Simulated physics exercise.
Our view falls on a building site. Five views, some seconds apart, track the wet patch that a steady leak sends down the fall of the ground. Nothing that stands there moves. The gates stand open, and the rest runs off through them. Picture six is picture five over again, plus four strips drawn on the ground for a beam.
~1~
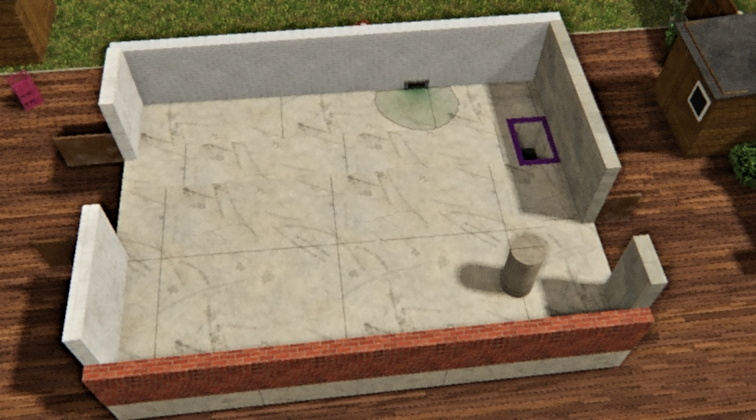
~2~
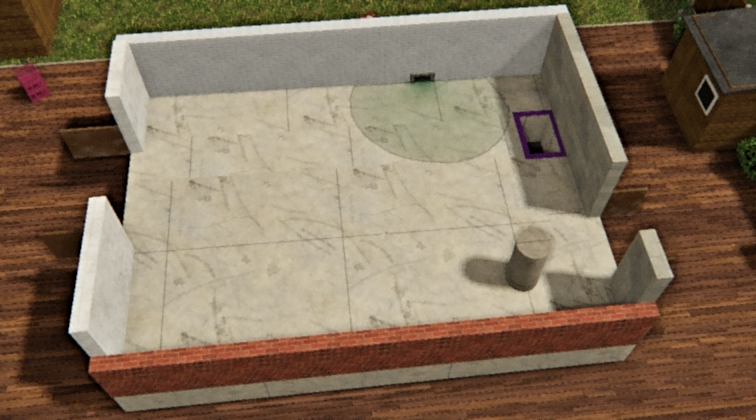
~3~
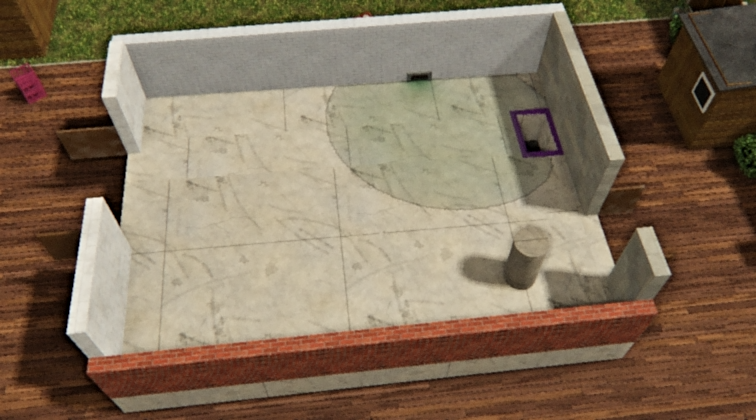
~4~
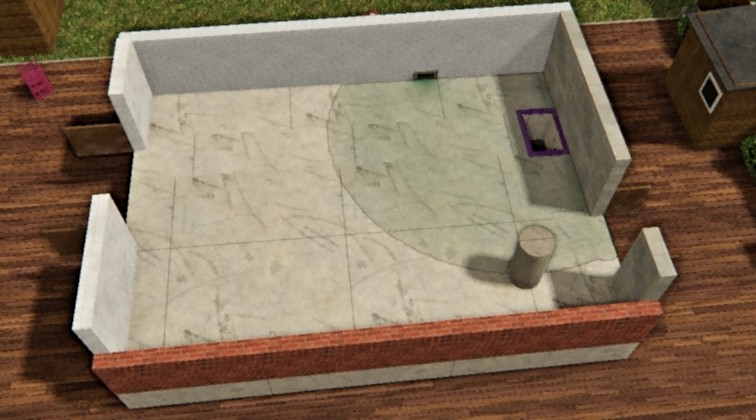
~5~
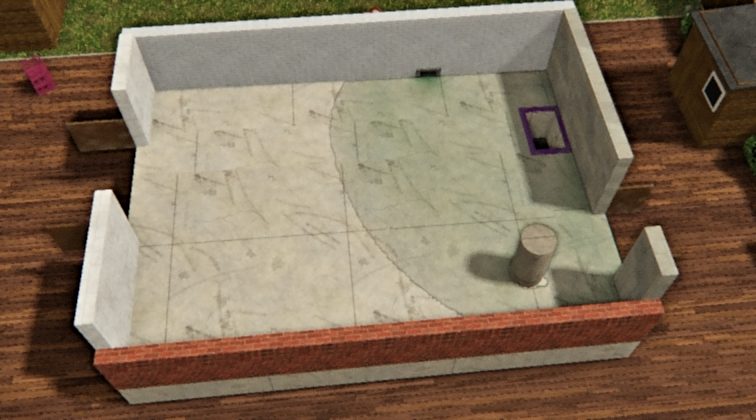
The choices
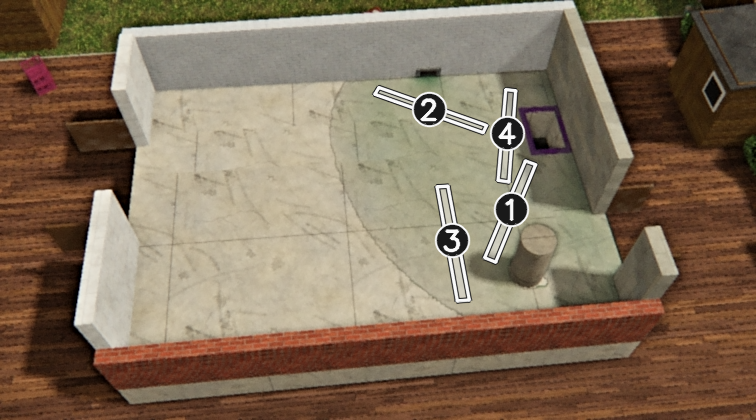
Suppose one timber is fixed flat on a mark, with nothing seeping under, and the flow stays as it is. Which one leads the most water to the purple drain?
2 beats the others.
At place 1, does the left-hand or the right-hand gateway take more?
The right gate.
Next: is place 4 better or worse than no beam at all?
Worse.
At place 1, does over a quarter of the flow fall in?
Yes, it does.
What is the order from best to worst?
2, 1, 3, 4.
In white, 1 from (490, 259) to (530, 162); 2 from (376, 90) to (484, 129); 3 from (463, 300) to (442, 186); 4 from (503, 181) to (510, 90).
If 1 is chosen, about 50 % of the stream goes into the purple drain, about 50 % out by the gates.
If 2 is chosen, about 81 % of the stream goes into the purple drain, about 18 % out by the gates.
If 3 is chosen, about 31 % of the stream goes into the purple drain, about 68 % out by the gates.
If 4 is chosen, about 15 % of the stream goes into the purple drain, about 85 % out by the gates.
